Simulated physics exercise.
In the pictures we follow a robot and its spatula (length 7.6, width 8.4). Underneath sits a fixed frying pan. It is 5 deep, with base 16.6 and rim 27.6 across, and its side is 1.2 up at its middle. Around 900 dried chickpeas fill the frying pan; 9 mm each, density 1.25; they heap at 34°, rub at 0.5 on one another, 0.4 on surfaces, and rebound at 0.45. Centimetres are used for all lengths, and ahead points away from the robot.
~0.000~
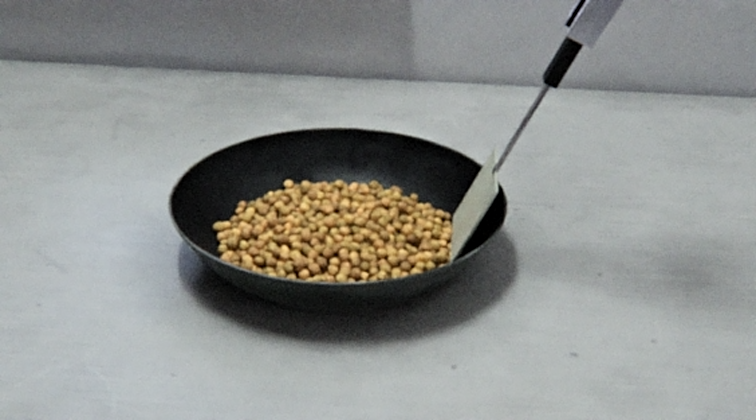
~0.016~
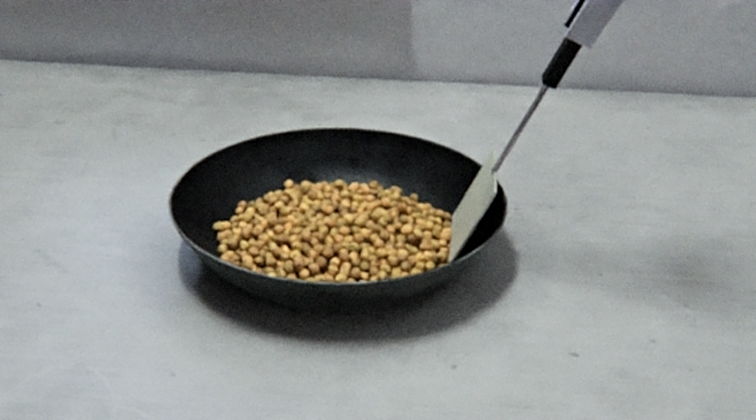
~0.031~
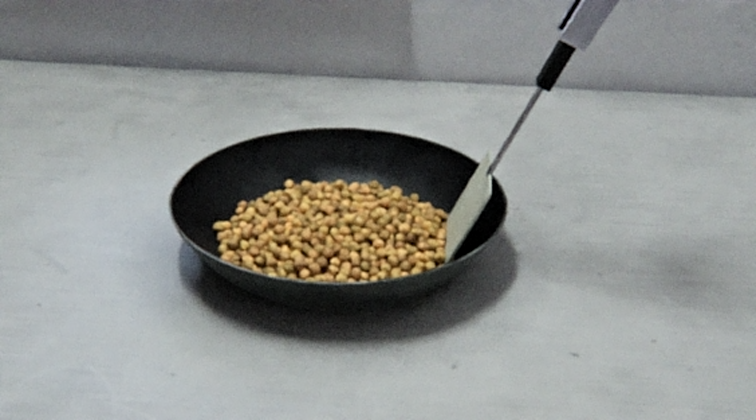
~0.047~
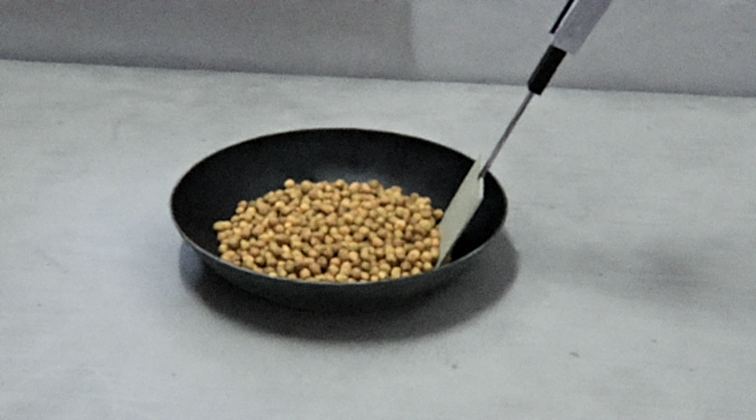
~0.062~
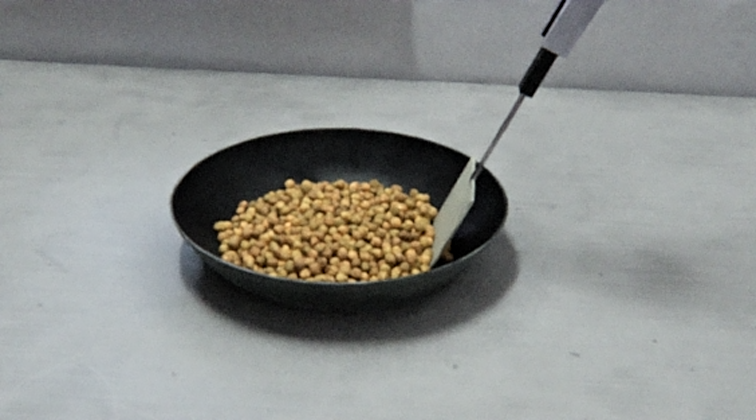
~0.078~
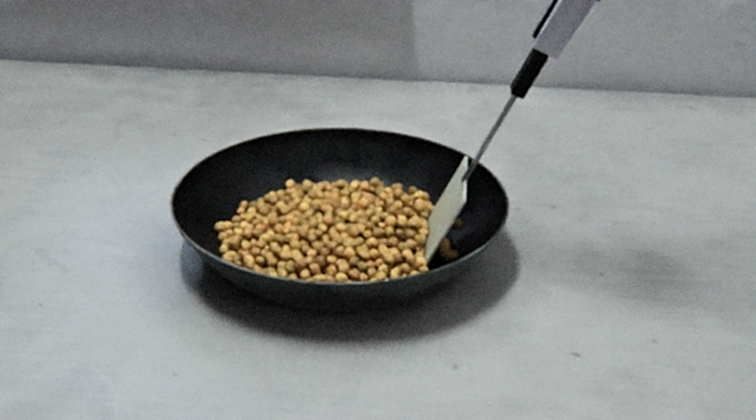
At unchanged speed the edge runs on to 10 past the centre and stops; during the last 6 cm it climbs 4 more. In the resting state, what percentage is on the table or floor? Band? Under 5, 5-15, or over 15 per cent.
5-15 per cent.
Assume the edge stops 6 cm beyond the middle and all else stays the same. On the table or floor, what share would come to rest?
Close to 0 per cent would end on the table or floor.
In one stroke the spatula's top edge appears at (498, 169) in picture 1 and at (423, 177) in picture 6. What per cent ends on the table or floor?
My guess would be close to 25 per cent.
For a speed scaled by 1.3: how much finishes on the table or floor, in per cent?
Some 15 per cent.
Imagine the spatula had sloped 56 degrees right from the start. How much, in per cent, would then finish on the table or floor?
Estimate for that slope: Some 10 per cent.
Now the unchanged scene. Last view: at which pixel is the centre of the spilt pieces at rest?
Resting centre: About (105, 238).
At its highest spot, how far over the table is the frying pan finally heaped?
Peak at rest, approximately 6.0 centimetres.
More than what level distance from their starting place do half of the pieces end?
Some 4 cm.
After 0.22 s, sloping 65°, highest piece 4 above the table; 900 in the frying pan.
After 0.37 s, sloping 65°, highest piece 6 above the table; 900 in the frying pan.
After 0.64 s, sloping 65°, highest piece 6 above the table; 831 in the frying pan, 66 on the table or floor, 3 on the blade or in flight.
After 1.69 s, sloping 65°, highest piece 6 above the table; 831 in the frying pan, 69 on the table or floor.
At rest, 831 in the frying pan, 69 on the table or floor. That is 8 % on the table or floor.
